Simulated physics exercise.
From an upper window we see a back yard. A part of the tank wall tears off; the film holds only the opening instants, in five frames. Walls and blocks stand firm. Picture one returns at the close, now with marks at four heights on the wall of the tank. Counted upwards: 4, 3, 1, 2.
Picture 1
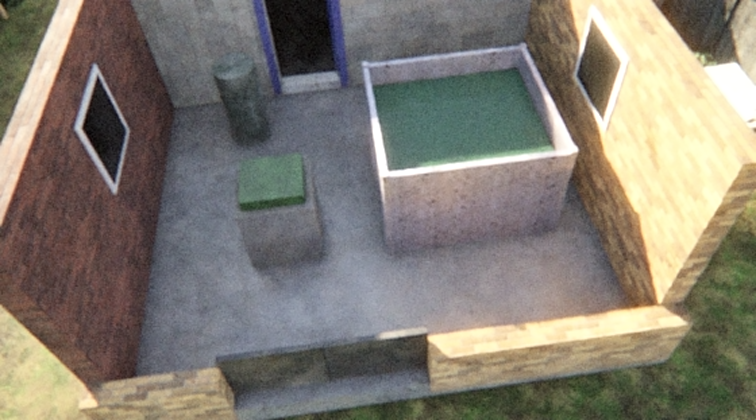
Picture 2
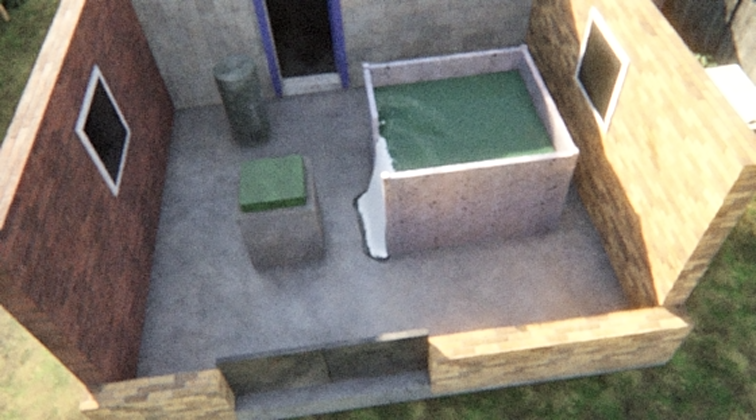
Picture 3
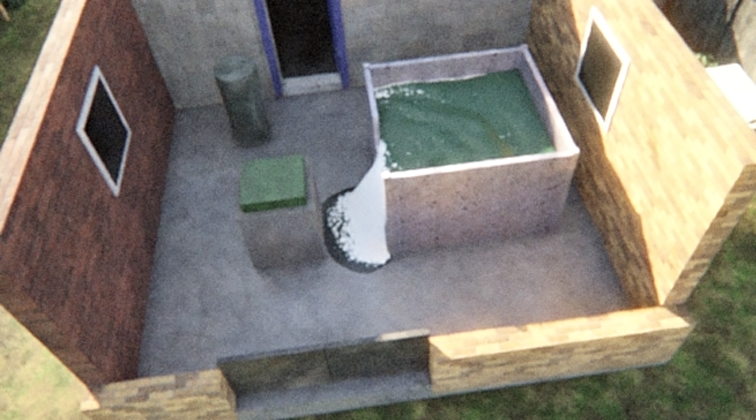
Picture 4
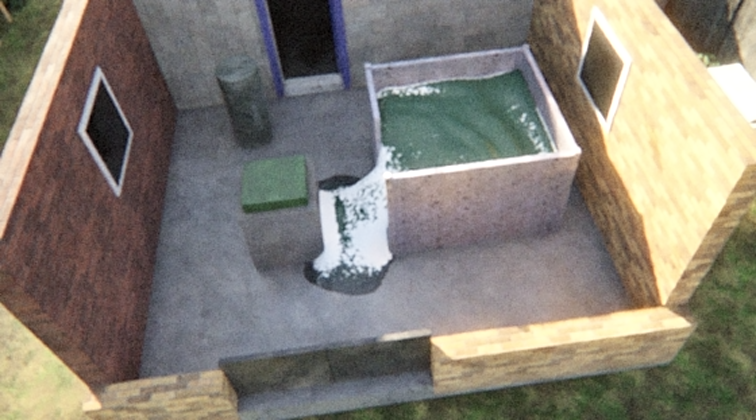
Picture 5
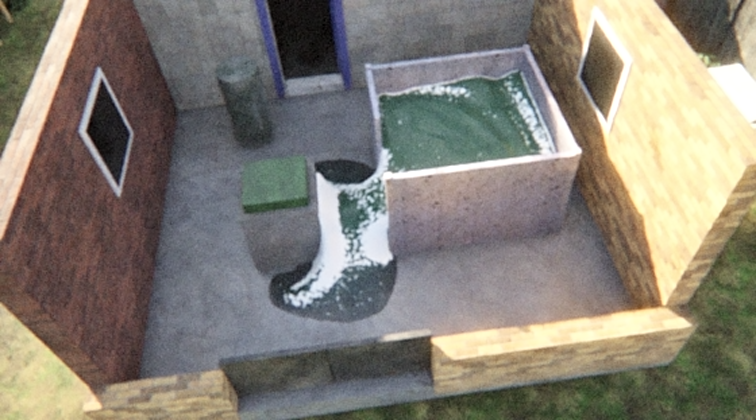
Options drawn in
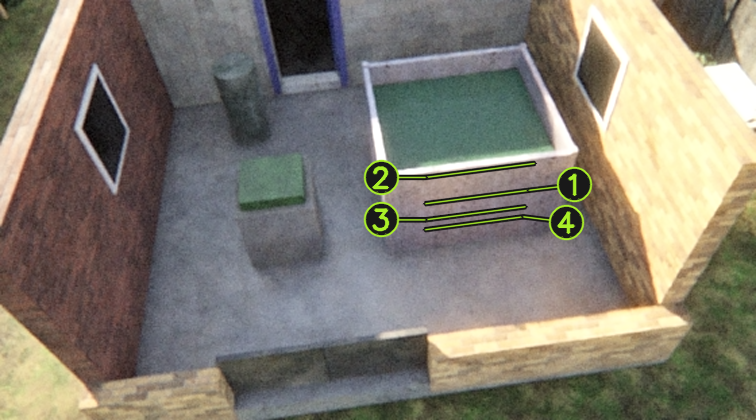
In a walled back yard, green water pours from a tank's left side and spreads across the ground.
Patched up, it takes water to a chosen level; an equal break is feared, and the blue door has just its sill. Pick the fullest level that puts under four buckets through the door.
Level 3.
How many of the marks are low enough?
Two of them.
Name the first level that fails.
The answer is 1.
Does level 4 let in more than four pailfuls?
No, not at all.
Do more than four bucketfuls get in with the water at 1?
Yes.
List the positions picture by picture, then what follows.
Water in the tank at rest, its middle at (459, 123); foot of the blue doorway at (312, 91); shut gate at (324, 349).
Water covers 1 % of the ground and shows as far out as (378, 253).
Water covers 4 % of the ground and shows as far out as (334, 205).
Water covers 7 % of the ground and shows as far out as (359, 288).
Water covers 12 % of the ground and shows as far out as (276, 295).
On the marked copy, 1 at (477, 197); 2 at (480, 170); 3 at (475, 213); 4 at (474, 223); from the bottom up 4, 3, 1, 2.
Choosing 1, about 12 bucketfuls get in.
Choosing 2, dozens of bucketfuls pour in.
Choosing 3, a bucket or two gets in.
Choosing 4, nothing gets over.
